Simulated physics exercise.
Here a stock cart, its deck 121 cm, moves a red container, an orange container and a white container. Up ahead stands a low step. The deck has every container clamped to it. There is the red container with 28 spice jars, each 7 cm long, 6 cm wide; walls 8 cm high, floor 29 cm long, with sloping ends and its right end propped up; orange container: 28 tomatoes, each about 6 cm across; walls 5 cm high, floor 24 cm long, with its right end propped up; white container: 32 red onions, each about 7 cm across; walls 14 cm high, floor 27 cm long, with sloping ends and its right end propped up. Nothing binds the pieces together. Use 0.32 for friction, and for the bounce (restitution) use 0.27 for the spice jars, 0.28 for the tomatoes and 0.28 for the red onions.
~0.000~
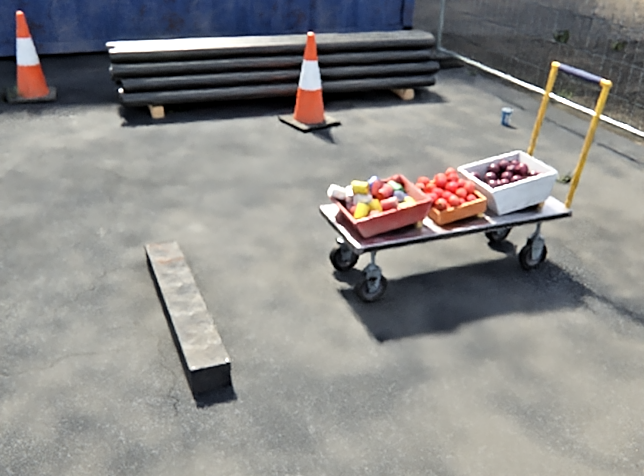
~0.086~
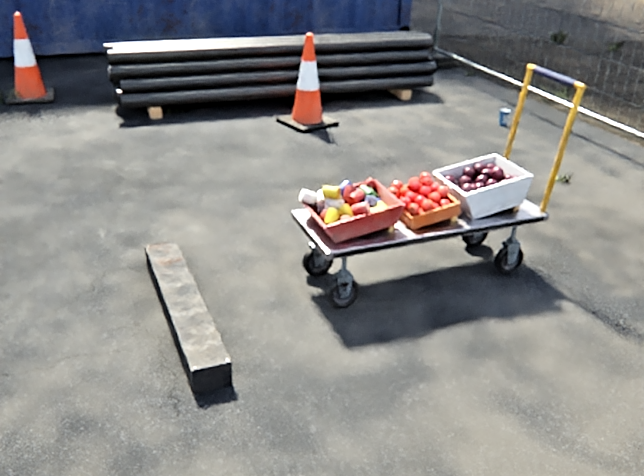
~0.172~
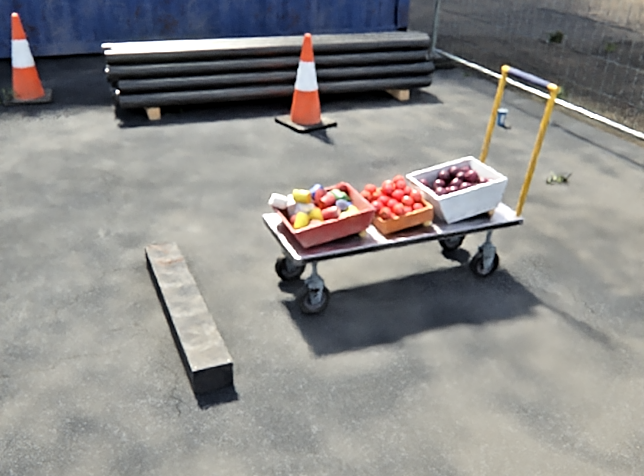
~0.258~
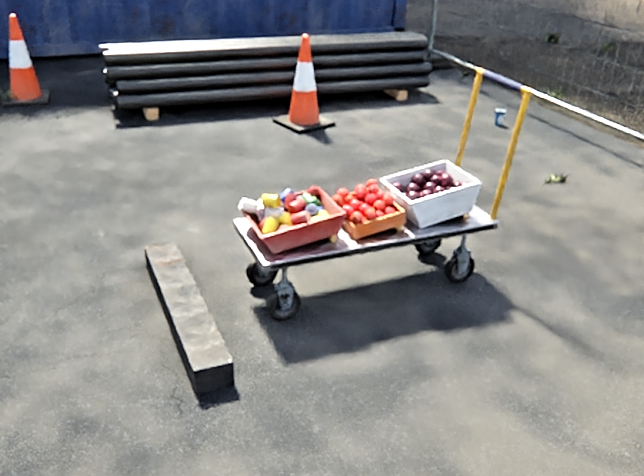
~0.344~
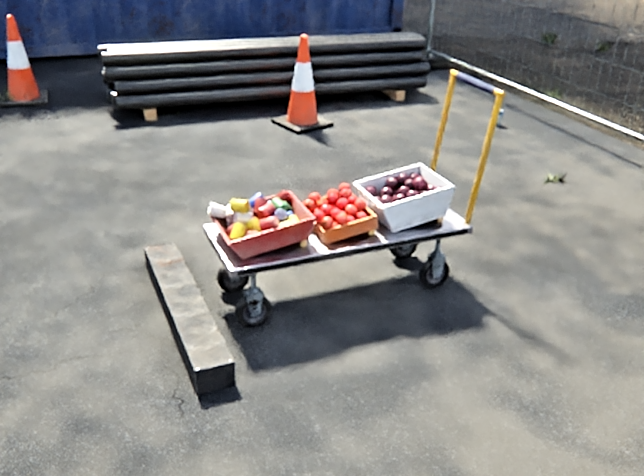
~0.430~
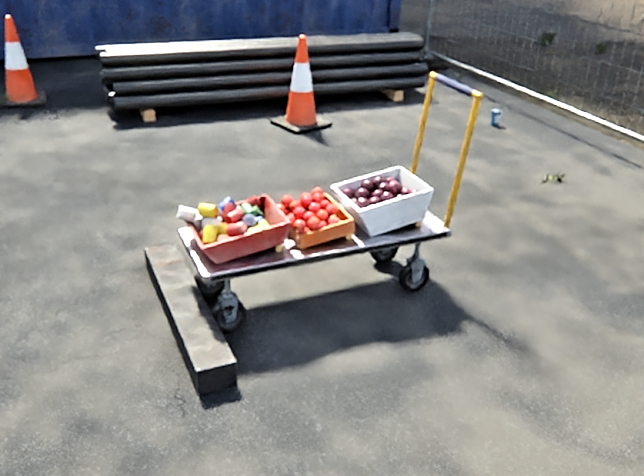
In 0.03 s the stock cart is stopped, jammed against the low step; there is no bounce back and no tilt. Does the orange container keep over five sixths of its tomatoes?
No, it loses over a sixth.
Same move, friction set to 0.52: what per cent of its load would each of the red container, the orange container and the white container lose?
You'd see red container shed 20 percent, orange container shed 40 percent, and white container shed 0 percent.
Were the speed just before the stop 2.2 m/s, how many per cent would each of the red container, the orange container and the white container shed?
In that case the red container sheds 40 per cent of its load, the orange container 40 per cent, and the white container 10 per cent.
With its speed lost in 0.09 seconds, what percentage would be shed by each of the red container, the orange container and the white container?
You'd end up with red container at 30 %, orange container at 40 % and white container at 0 %.
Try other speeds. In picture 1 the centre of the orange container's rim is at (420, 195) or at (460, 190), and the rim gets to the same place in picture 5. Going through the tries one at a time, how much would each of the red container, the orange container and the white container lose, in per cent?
Red container 20 and 30, orange container 40 and 50, white container 0 and 0 per cent.
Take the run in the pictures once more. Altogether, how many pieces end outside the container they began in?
Roughly 20 pieces.
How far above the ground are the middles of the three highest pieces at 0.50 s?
54 cm.
After 0.50 s, the red container is down by 3 of 28, the orange container is down by 6 of 28 and the white container has all 32.
After 0.62 s, the red container is down by 7 of 28, the orange container is down by 10 of 28 and the white container has all 32.
After 0.85 s, the red container is down by 8 of 28, the orange container is down by 11 of 28 and the white container has all 32.
Outcome (at 1.35 s), the red container is down by 8 of 28, the orange container is down by 11 of 28 and the white container has all 32. Asked share, 11 of 28, 39 per cent.
